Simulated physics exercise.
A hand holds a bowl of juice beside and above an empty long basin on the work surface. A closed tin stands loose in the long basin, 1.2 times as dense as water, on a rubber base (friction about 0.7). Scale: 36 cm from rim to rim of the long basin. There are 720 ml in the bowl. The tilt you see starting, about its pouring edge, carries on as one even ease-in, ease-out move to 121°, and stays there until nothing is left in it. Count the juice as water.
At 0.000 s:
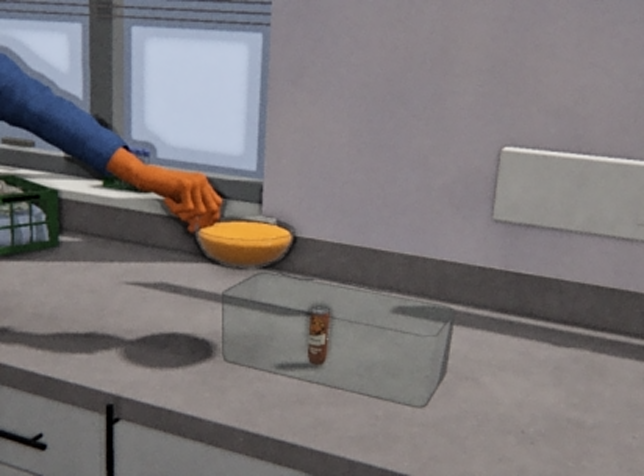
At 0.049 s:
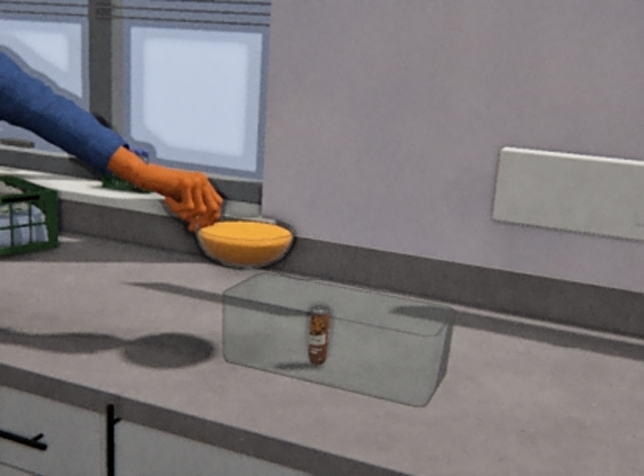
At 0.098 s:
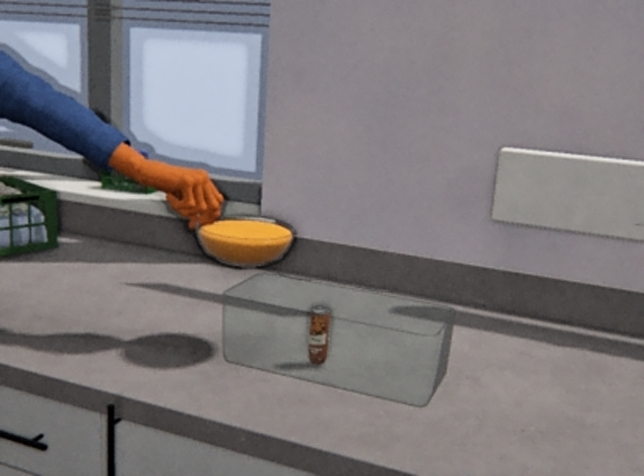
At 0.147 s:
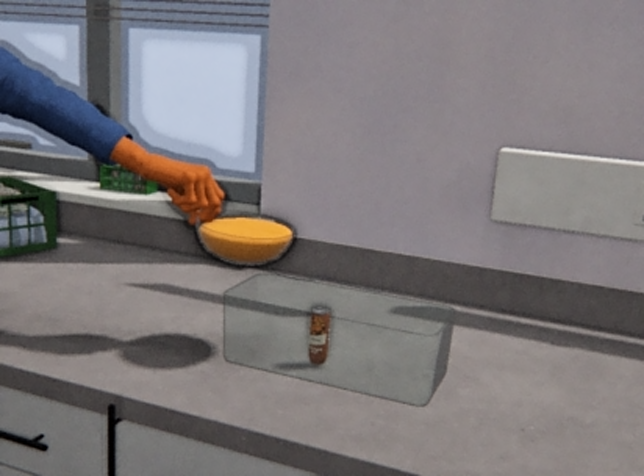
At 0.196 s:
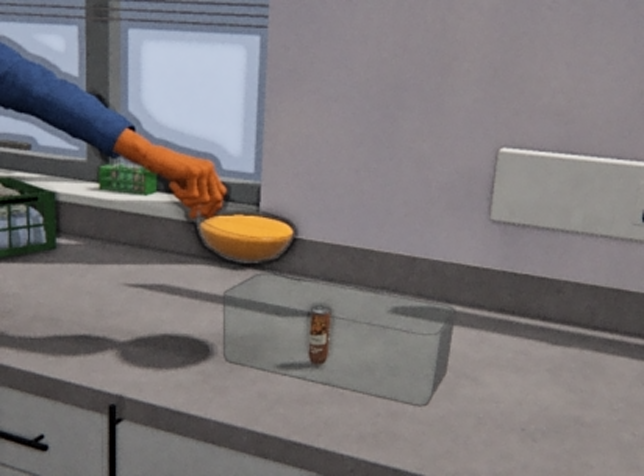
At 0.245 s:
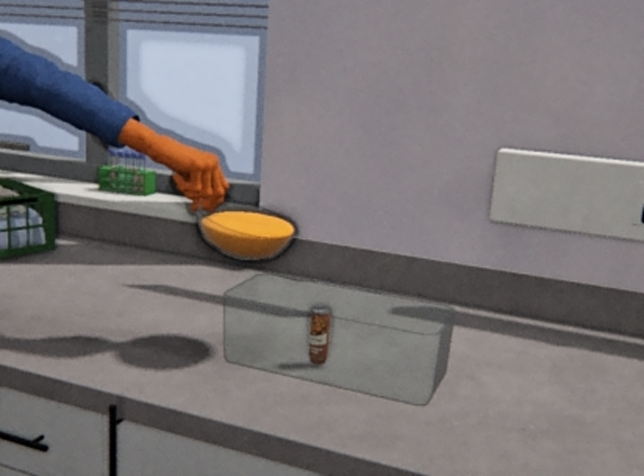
Bowl of orange juice tilting slightly to the right in a gloved-looking orange hand, above a clear basin holding a small tin.
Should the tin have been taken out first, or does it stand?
It stays up.
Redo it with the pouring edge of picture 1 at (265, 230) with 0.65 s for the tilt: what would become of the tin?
Then it remains upright.
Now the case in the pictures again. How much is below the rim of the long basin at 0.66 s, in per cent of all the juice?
Near 32 in a hundred.
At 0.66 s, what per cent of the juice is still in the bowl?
About 22 per cent.
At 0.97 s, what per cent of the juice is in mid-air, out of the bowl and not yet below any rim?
About 2 per cent.
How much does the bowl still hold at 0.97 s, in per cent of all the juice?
Near 0 in a hundred.
Then, 0.66 s in, the tilt is 76° and 21 per cent is still to pour; the tin stands where it began.
Then, 0.97 s in, the tilt is 114° and 0 per cent is still to pour; the tin stands where it began.
Then, 1.29 s in, the tilt is 121° and 0 per cent is still to pour; the tin stands where it began.
Then, 1.64 s in, the tilt is 121° and 0 per cent is still to pour; the tin stands where it began.
Finally, the tin stands where it began.
